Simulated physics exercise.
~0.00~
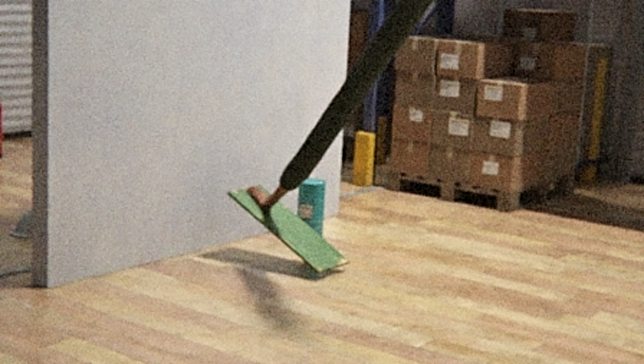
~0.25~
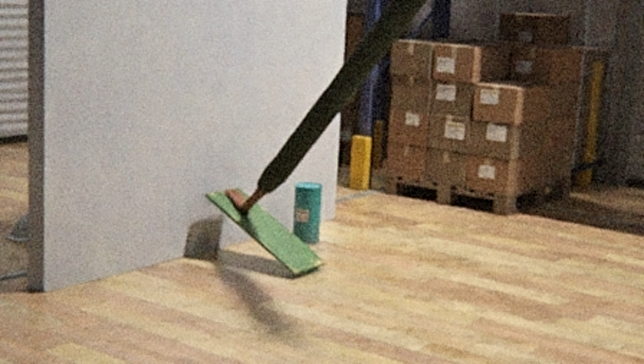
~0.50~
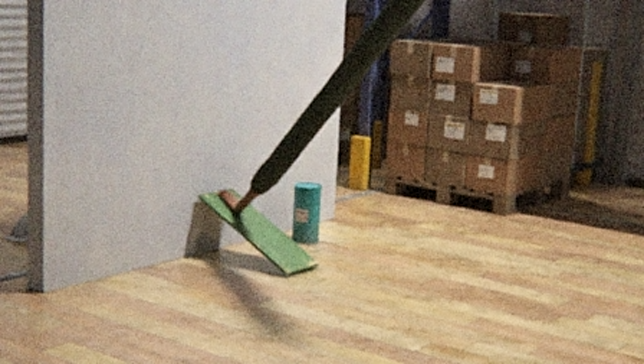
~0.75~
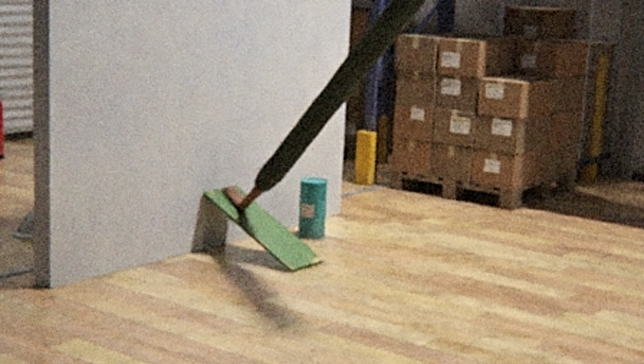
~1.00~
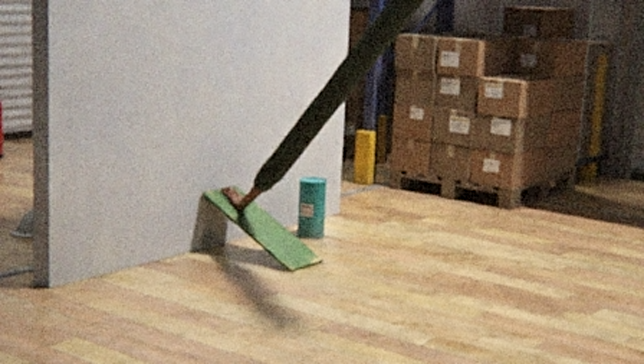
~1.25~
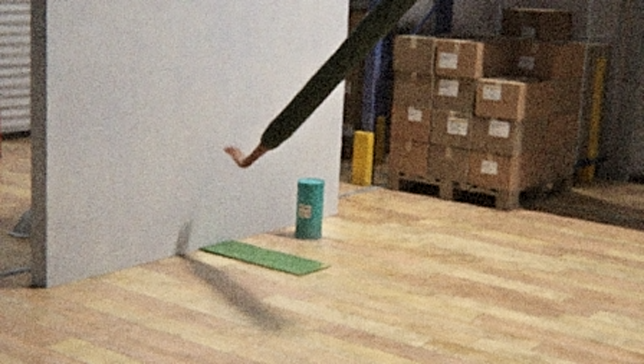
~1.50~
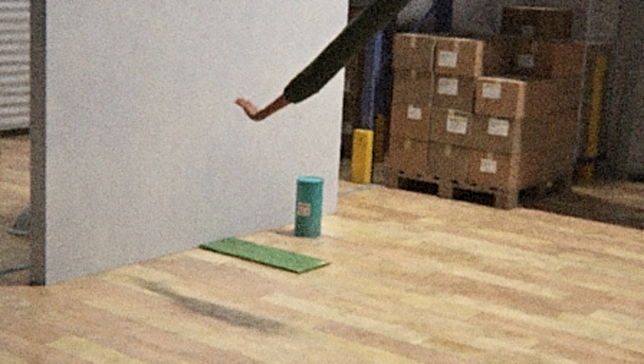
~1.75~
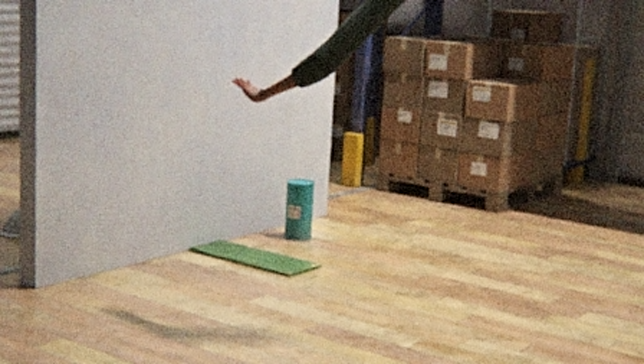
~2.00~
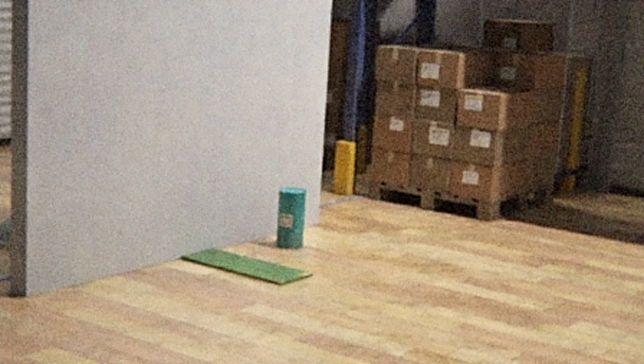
Green board held tilted against a pale wall by a hand, then released, sliding down to lie flat beside a turquoise canister.
